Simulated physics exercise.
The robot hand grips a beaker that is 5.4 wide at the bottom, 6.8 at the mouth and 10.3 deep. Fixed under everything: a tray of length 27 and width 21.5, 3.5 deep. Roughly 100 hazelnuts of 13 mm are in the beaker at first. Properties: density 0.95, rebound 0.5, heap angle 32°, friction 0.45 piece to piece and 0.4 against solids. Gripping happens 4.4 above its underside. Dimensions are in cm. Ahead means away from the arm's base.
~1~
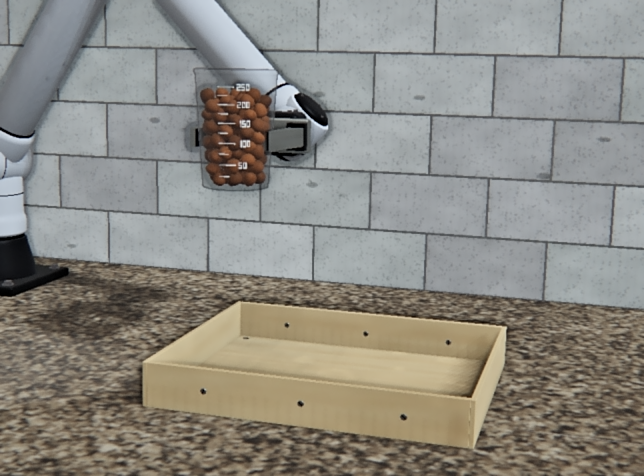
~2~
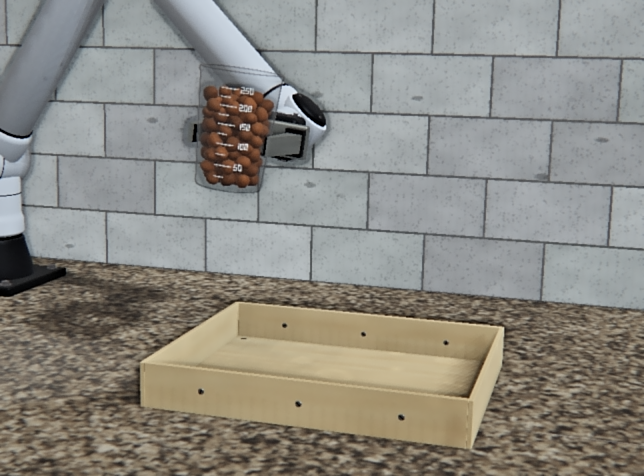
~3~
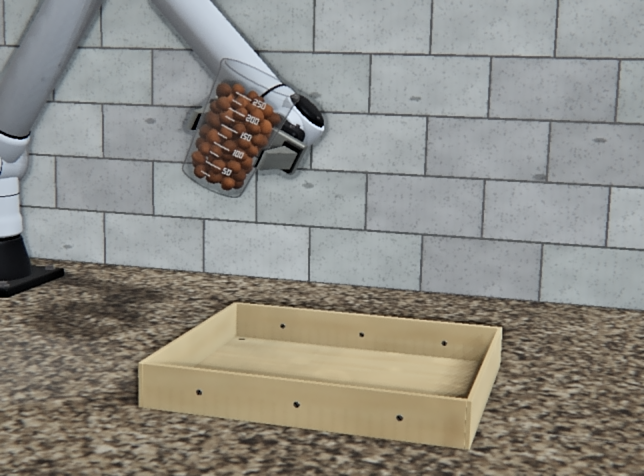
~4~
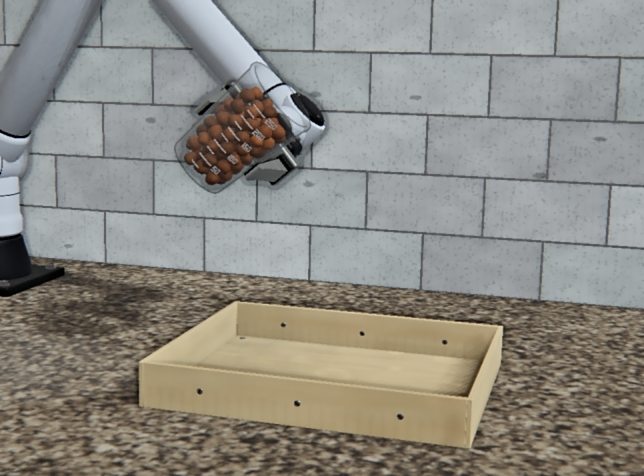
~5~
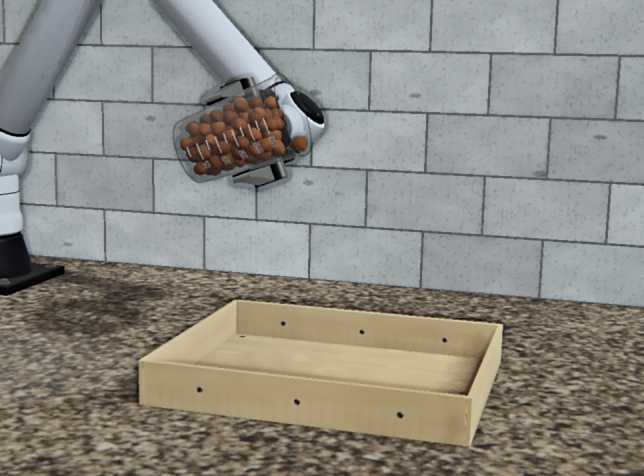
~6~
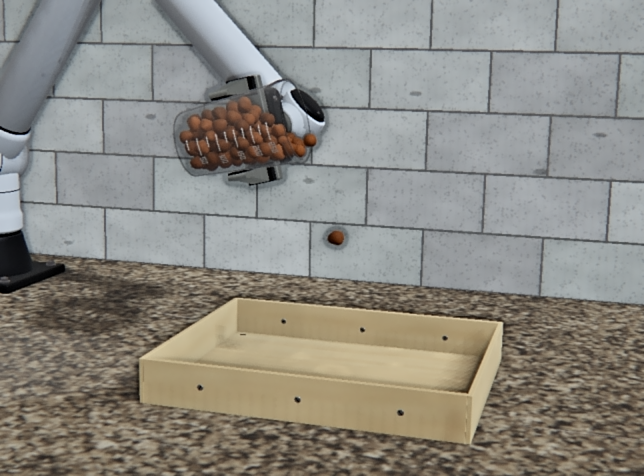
A robot arm tilts a clear beaker of hazelnuts rightward until one drops out.
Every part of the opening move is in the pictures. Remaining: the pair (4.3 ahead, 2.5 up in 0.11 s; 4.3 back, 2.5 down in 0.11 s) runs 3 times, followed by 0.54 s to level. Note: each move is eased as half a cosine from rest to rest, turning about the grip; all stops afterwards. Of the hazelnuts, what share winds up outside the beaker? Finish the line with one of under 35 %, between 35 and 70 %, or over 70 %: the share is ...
The share is over 70 %.
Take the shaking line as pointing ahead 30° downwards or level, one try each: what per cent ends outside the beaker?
Roughly 45 per cent, then 80 per cent.
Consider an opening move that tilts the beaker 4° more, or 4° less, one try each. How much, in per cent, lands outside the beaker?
Roughly 95 and 85 percent.
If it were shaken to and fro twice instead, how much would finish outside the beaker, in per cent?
Expected share: About 80 %.
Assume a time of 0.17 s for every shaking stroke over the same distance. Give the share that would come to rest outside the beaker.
Roughly 60 in a hundred.
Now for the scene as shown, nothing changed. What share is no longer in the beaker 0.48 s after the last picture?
Roughly 80 percent up to then.
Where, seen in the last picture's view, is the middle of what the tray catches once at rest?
Approximately (420, 379) in pixels.
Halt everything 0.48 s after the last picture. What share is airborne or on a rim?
My guess is some 8 in a hundred.
Then, 0.48 s on, tilted 76° forward, highest piece 22 above the table; 73 in the tray, 19 in the beaker, 8 in flight or on a rim.
Then, 0.96 s on, tilted 31° forward, highest piece 21 above the table; 85 in the tray, 11 in the beaker, 4 on the table or floor.
Then, 1.40 s on, level, highest piece 21 above the table; 85 in the tray, 11 in the beaker, 4 on the table or floor.
Then, 2.45 s on, level, highest piece 21 above the table; 85 in the tray, 11 in the beaker, 4 on the table or floor.
In the end, 85 in the tray, 11 in the beaker, 4 on the table or floor. That is 89 % outside the beaker.
